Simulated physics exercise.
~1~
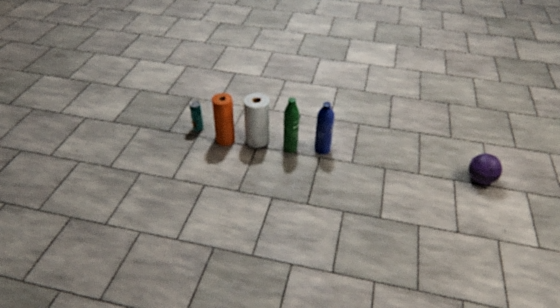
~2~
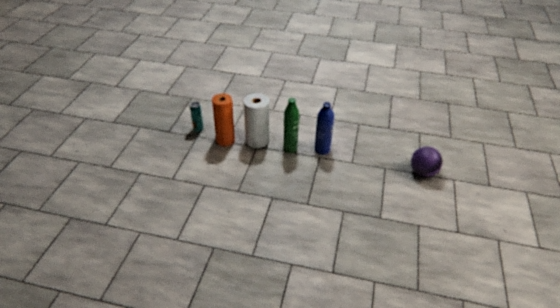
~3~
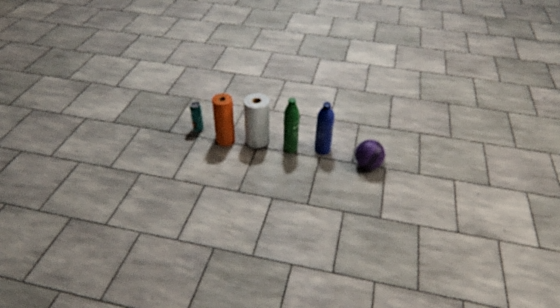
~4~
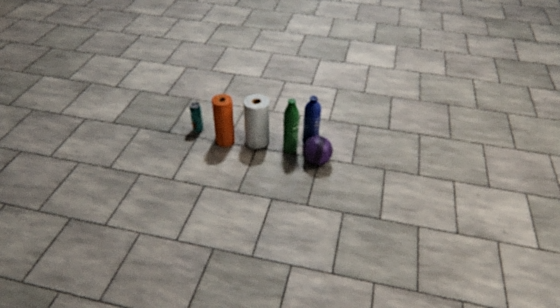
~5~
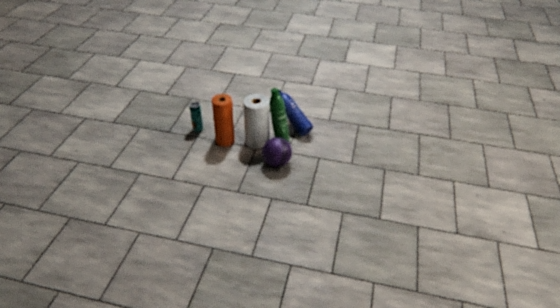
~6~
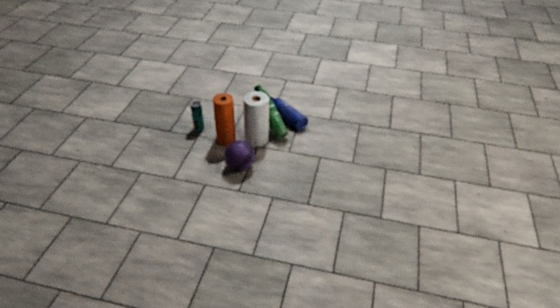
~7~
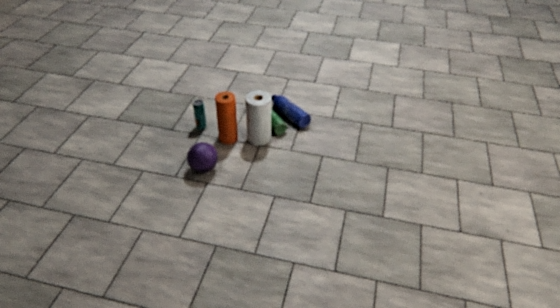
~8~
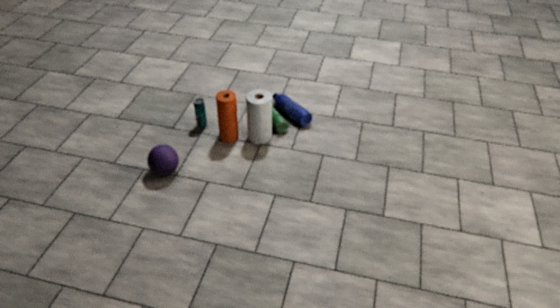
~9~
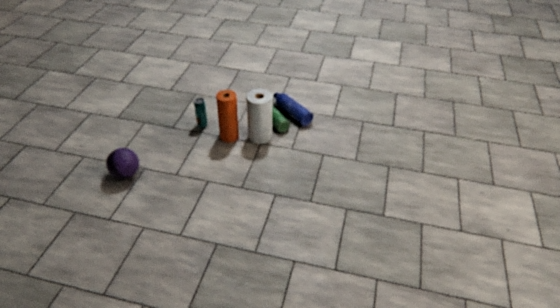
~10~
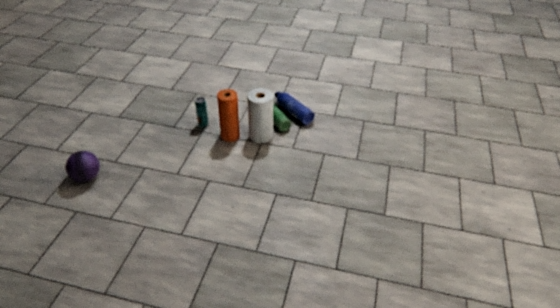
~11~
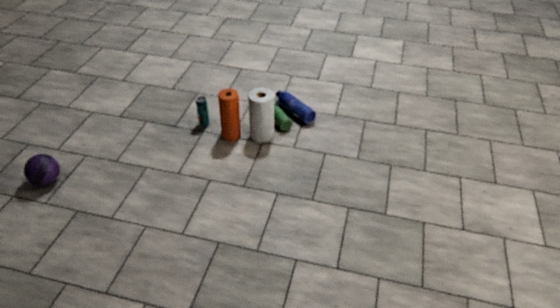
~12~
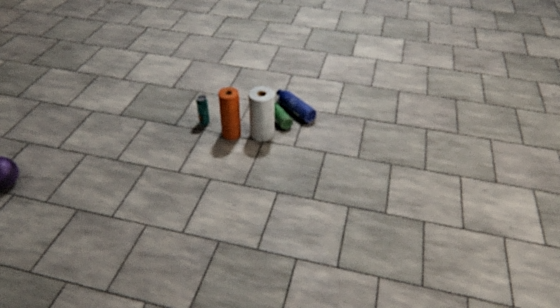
A purple ball rolls left, knocks over the blue and green bottles, and keeps rolling away.
